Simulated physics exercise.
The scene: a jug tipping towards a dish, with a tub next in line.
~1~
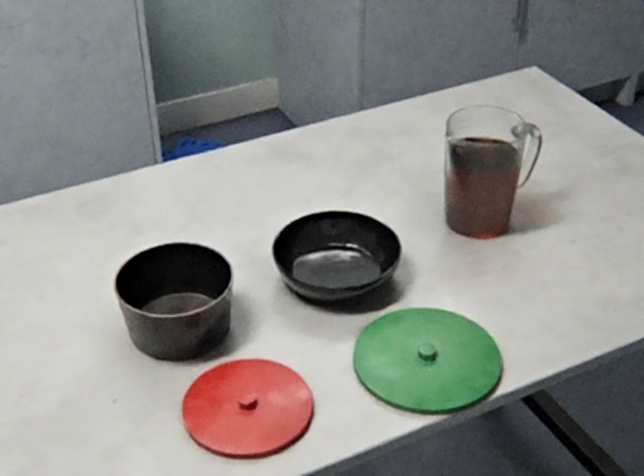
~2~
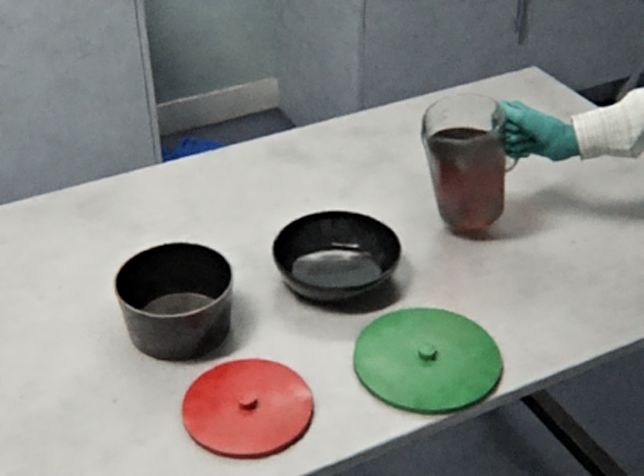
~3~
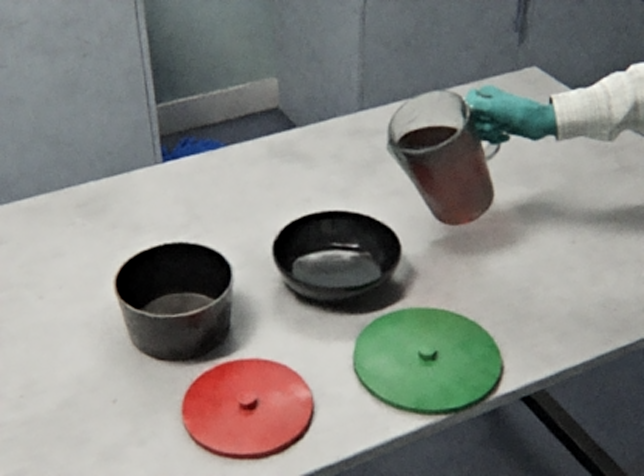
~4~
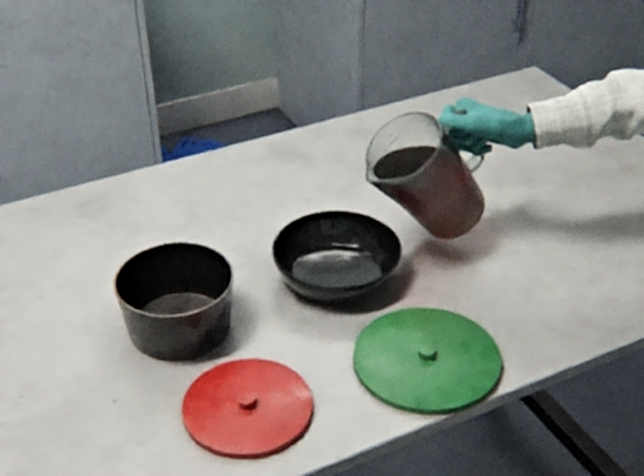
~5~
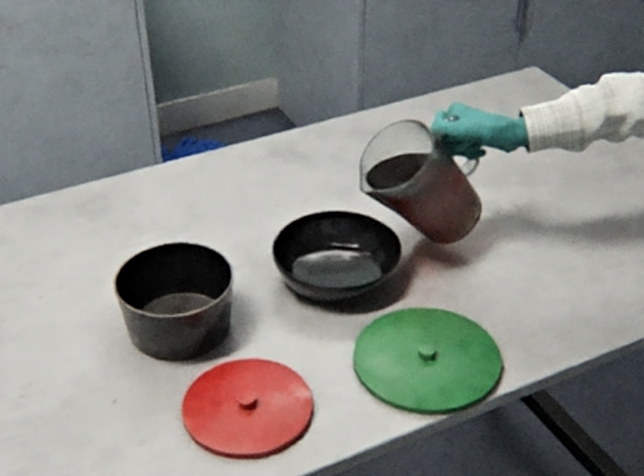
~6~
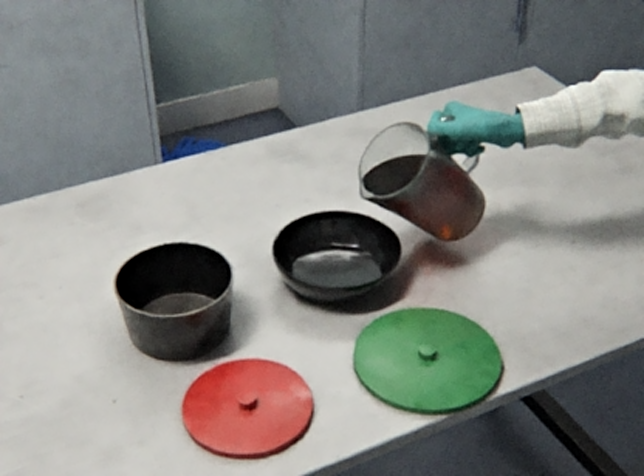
On a pale tabletop, a clear jug of dark reddish liquid stands behind two open black containers and two flat lids, one red, one green. A teal-gloved hand reaches in from the right, grips the handle and lifts the jug, moving it left and tilting it progressively toward the shallow dish.
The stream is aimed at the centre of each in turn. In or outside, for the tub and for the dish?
The tub catches it; the dish catches it.
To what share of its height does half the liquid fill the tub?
Near 40 in a hundred.
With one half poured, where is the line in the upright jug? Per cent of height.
Near 35 in a hundred.
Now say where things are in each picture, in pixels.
In the first frame, at the start; jug (482, 172) about two thirds full; dish (337, 263) open; tub (177, 304) open.
In the second frame, a hand has the jug; jug about two thirds full, surface at (465, 146); dish (337, 263) open.
In the third frame, tilting; jug (445, 160) tipped 25° with all of its load; tub (177, 304) open.
In the fourth frame, no stream yet; jug (429, 178) tipped 35° with all of its load; dish (337, 263) open.
In the fifth frame, still nothing leaves it; jug (424, 185) tipped 35° with all of its load; tub (177, 304) open.
In the sixth frame, on the point of pouring; jug (425, 186) tipped 45° with all of its load; dish (337, 263) open; tub (177, 304) open.
Shortly, the iced tea goes into the dish.
Then, the iced tea goes into the tub.
At the finish, the dish has its share inside; the tub has its share inside.
